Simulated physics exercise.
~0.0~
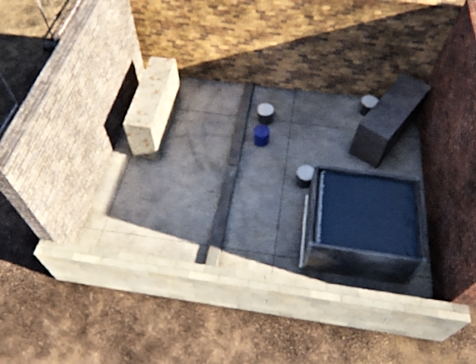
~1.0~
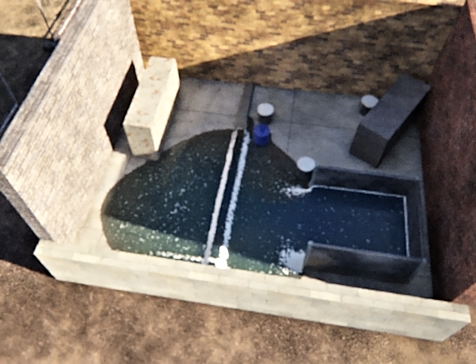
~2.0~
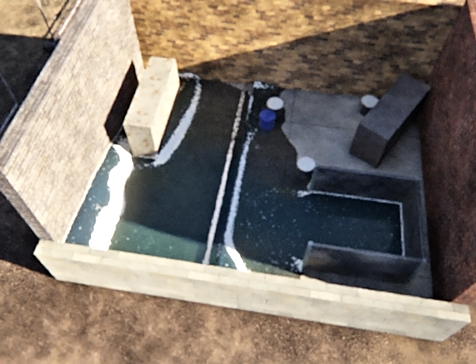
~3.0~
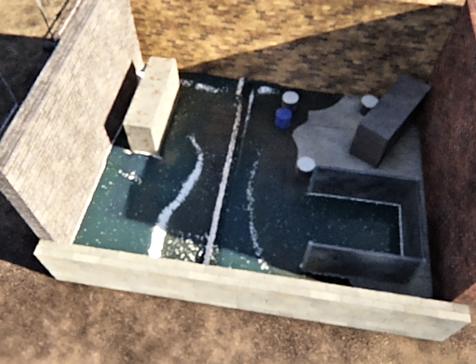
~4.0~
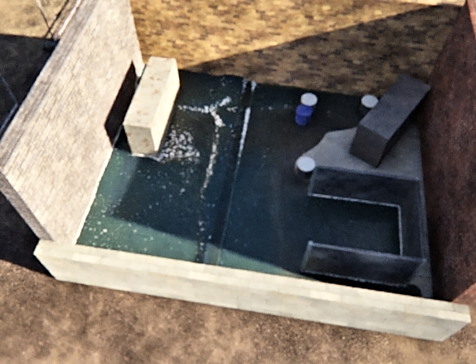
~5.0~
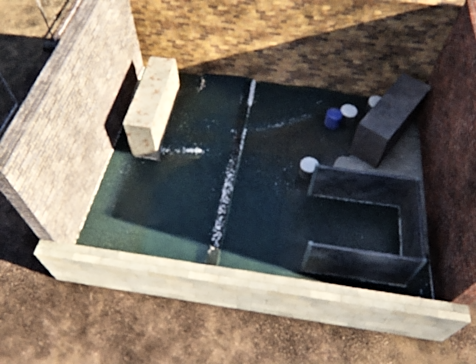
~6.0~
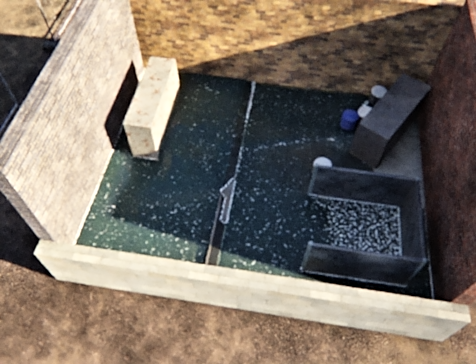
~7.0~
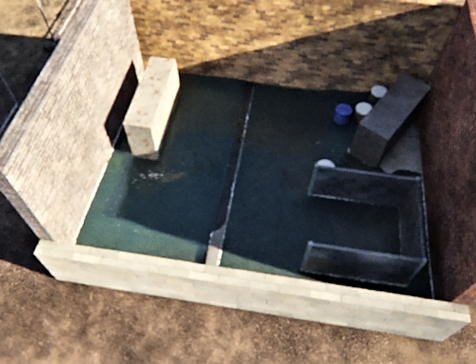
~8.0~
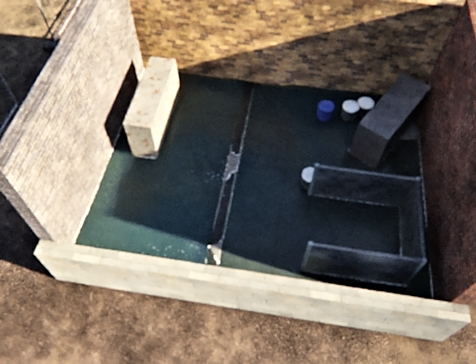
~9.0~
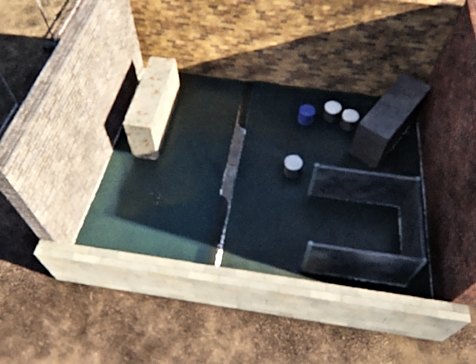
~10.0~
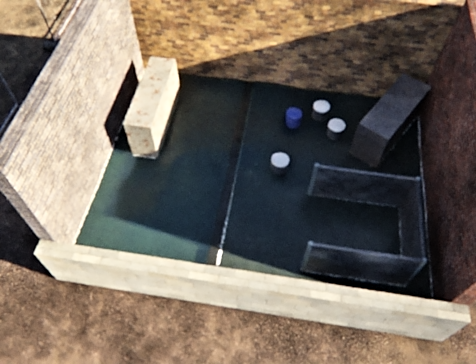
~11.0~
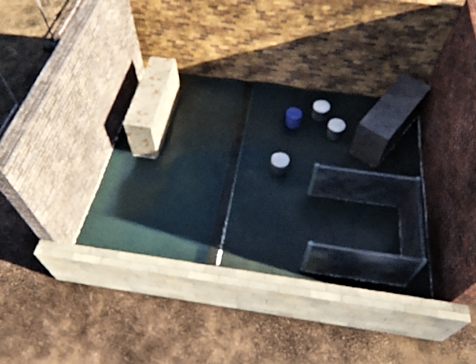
Water bursts from the tank, floods the walled pad, and leaves four small containers floating.
